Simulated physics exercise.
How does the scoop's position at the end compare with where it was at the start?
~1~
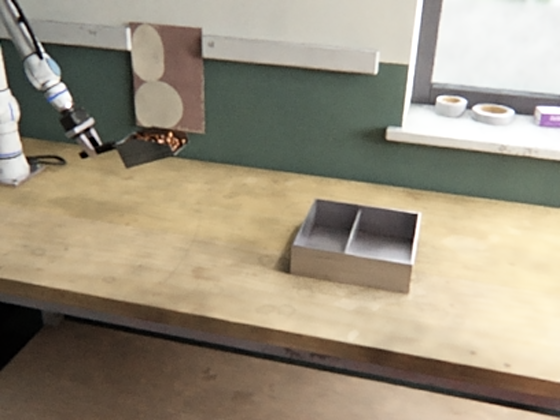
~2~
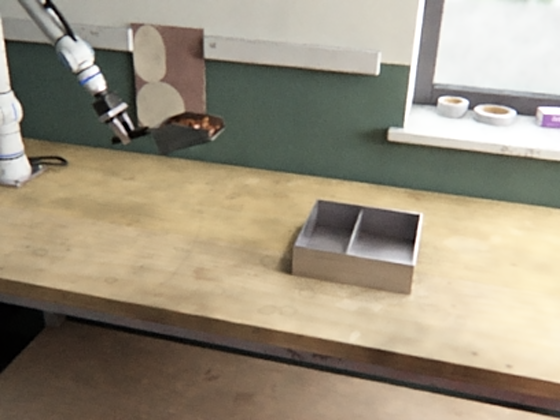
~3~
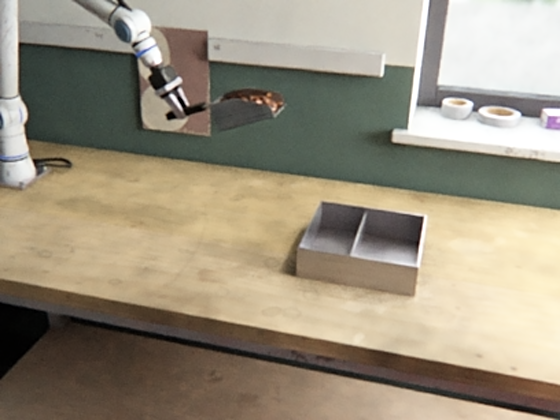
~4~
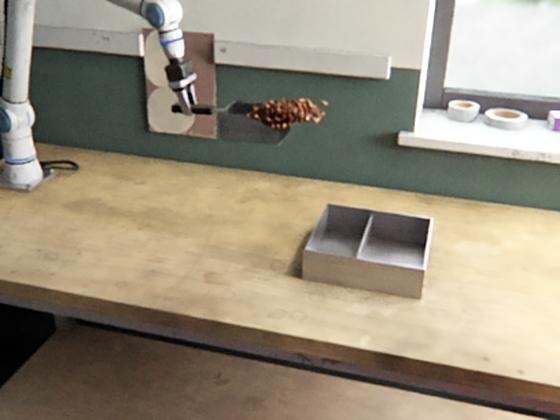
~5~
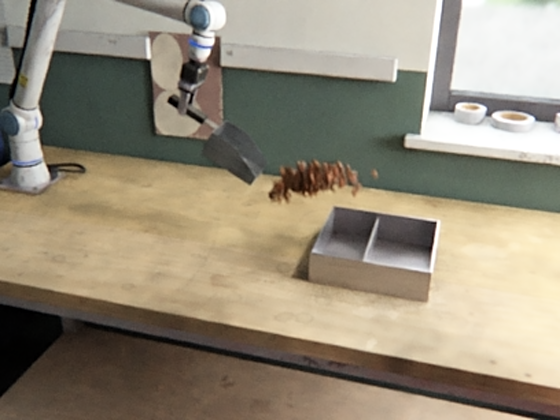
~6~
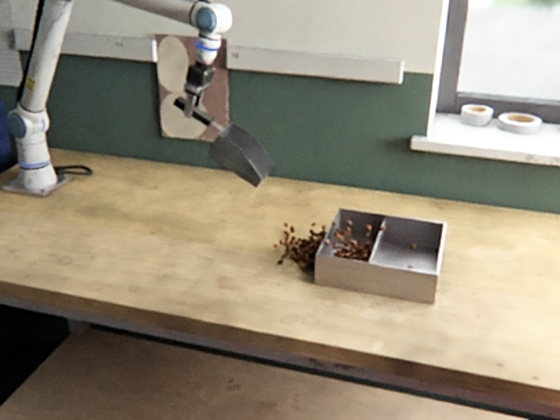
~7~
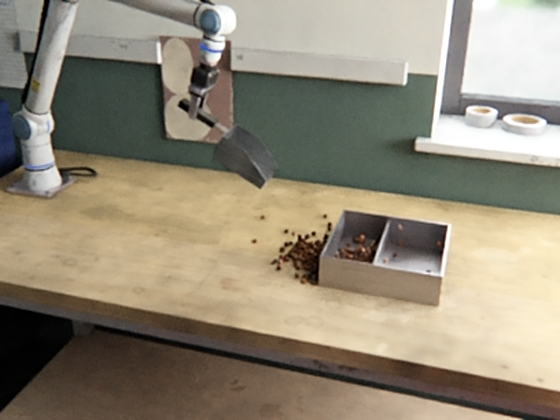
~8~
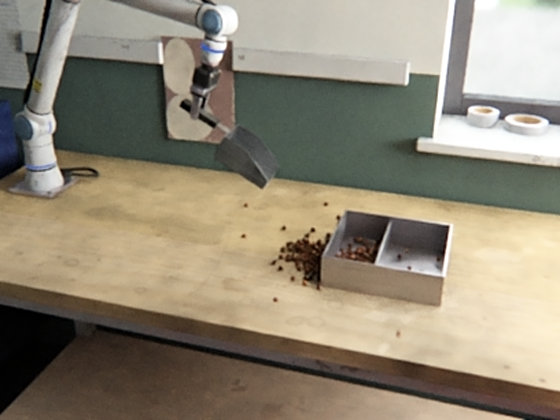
It starts at the left, just in front of the panel with pale circles on the wall, and ends farther right, past that panel and closer to the box.
